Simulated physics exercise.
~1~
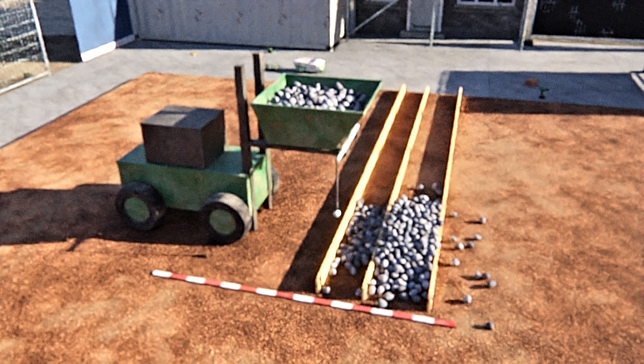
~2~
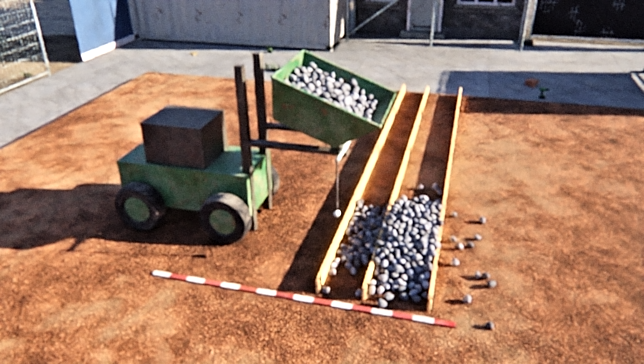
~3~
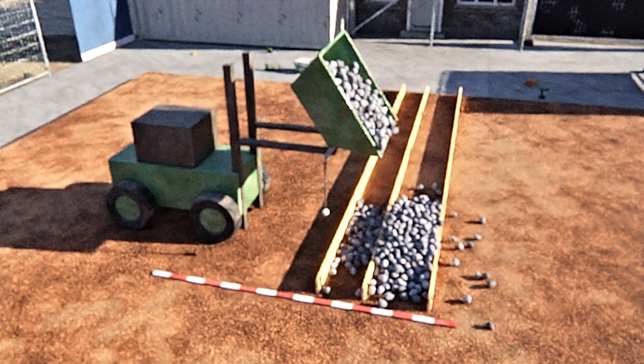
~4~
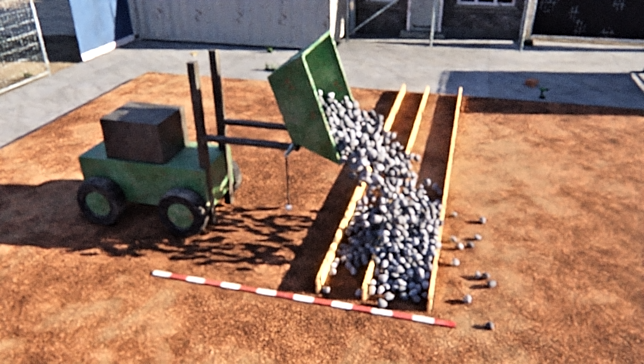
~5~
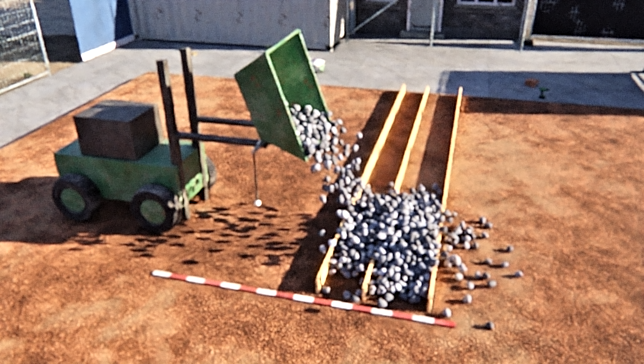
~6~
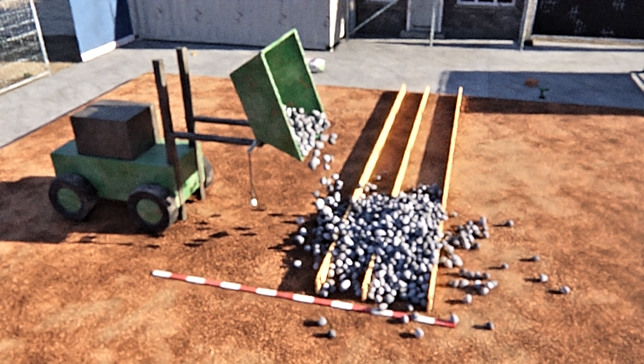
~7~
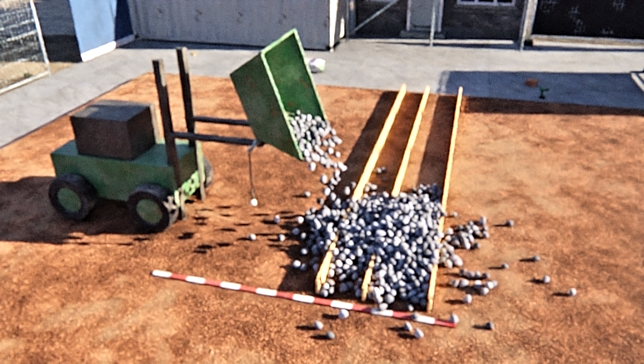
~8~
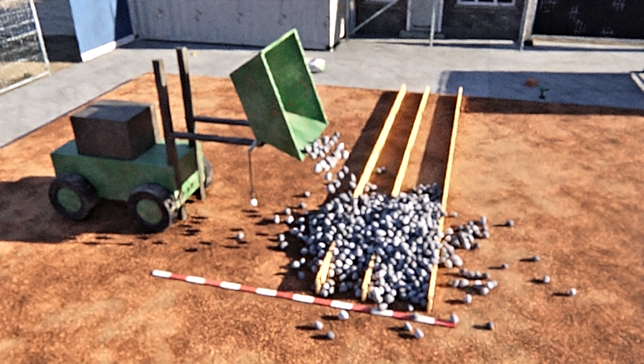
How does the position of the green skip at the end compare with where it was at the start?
At the end the skip is further to the left and slightly higher in view than it was at the start.
